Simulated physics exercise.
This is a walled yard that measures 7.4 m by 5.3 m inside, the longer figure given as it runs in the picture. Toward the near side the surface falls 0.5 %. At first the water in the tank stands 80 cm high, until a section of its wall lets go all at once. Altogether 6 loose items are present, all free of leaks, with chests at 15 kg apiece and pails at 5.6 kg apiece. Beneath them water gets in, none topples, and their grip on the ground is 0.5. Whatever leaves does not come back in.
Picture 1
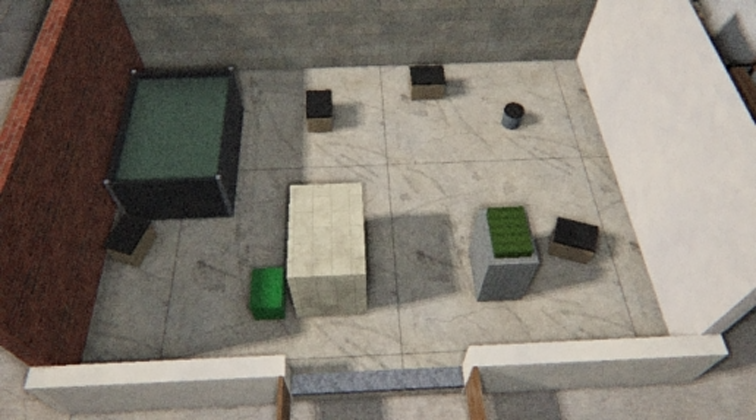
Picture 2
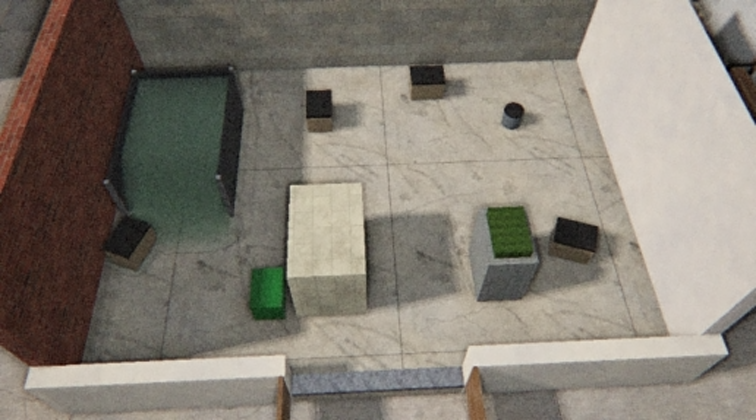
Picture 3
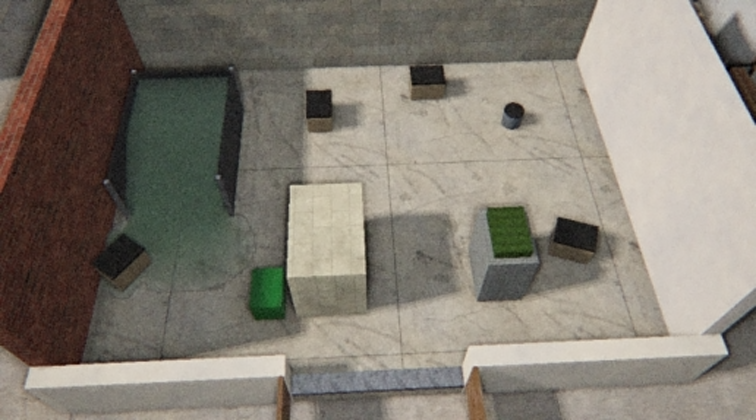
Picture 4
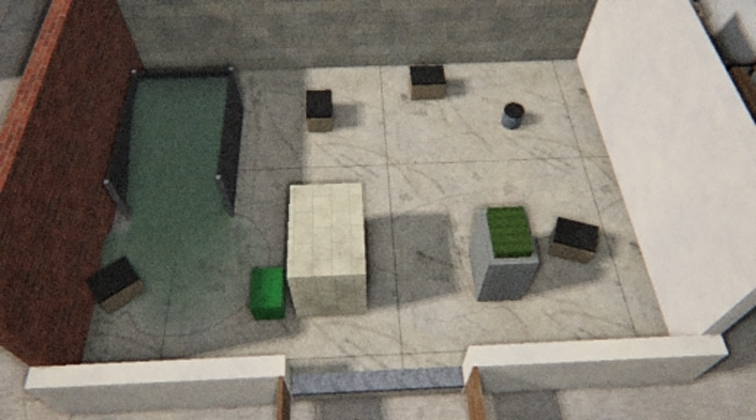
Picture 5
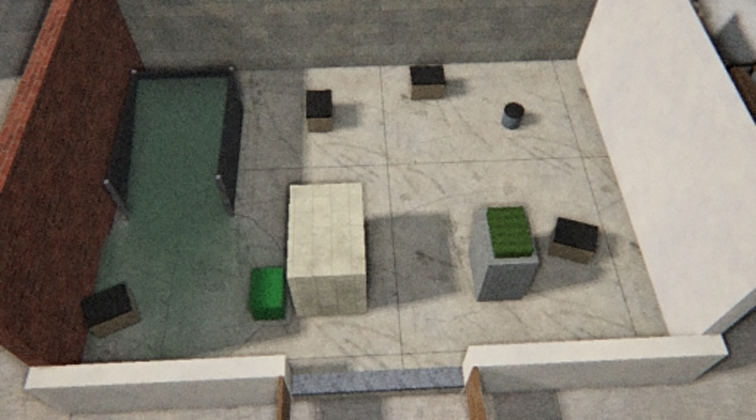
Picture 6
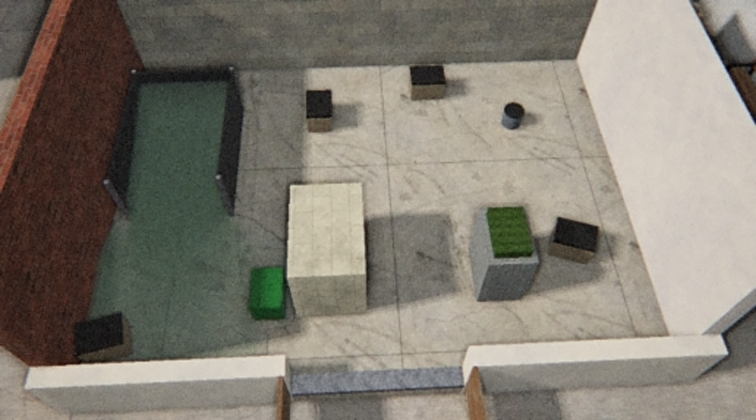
We see a walled yard where greenish water spreads from the open near end of a tank along the red left wall, and a dark-topped box shifts toward the near-left corner while the green chest stays in place.
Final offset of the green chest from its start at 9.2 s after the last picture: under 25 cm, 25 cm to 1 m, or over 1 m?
The move is large.
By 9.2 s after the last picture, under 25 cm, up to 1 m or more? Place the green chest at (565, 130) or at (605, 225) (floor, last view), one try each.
One after the other: It stays more or less still, and then it slips a moderate way.
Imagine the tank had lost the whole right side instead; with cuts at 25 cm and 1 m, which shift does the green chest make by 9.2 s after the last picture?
After that, the green chest hardly moves.
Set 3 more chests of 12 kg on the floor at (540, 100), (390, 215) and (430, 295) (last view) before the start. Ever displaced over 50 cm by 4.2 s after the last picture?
Taking them in order: Not far enough, not far enough and far enough.
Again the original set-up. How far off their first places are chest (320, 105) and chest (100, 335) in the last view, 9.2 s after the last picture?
In turn: 20 cm, 450 cm.
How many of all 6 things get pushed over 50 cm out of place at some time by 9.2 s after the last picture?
I get 2.
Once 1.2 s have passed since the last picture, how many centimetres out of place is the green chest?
120 cm, give or take.
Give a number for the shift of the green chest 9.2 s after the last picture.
Around 450 cm from the start.
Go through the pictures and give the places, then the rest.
In the first frame, the green chest at (267, 287), on the bottom; 2.7 m2 under water; 0 of 6 have shifted.
In the second frame, the green chest at (267, 287) rests on the ground; 3.5 m2 under water; 0 of 6 have shifted.
In the third frame, the green chest at (267, 287), on the bottom; water covers 4.5 m2; 1 of 6 have shifted.
In the fourth frame, the green chest at (267, 287) rests on the ground; water covers 5.9 m2; 1 of 6 have shifted.
In the fifth frame, the green chest at (267, 287), on the bottom; water covers 7.2 m2; 1 of 6 have shifted.
In the sixth frame, the green chest at (267, 287) rests on the ground; 8.0 m2 under water; 1 of 6 have shifted.
Then, 1.2 s after the last picture the green chest is near (346, 328), 1.2 m from its start, aground; 0 of 6 are out; 1 afloat.
Then, 3.8 s after the last picture the green chest is near (637, 283), 4.7 m from its start, afloat; 0 of 6 are out; 1 afloat.
Then, 6.2 s after the last picture the green chest is near (622, 238), 4.7 m from its start, aground; 0 of 6 are out; 0 afloat.
Then, 9.2 s after the last picture the green chest is near (621, 237), 4.7 m from its start, aground; 0 of 6 are out; 0 afloat.
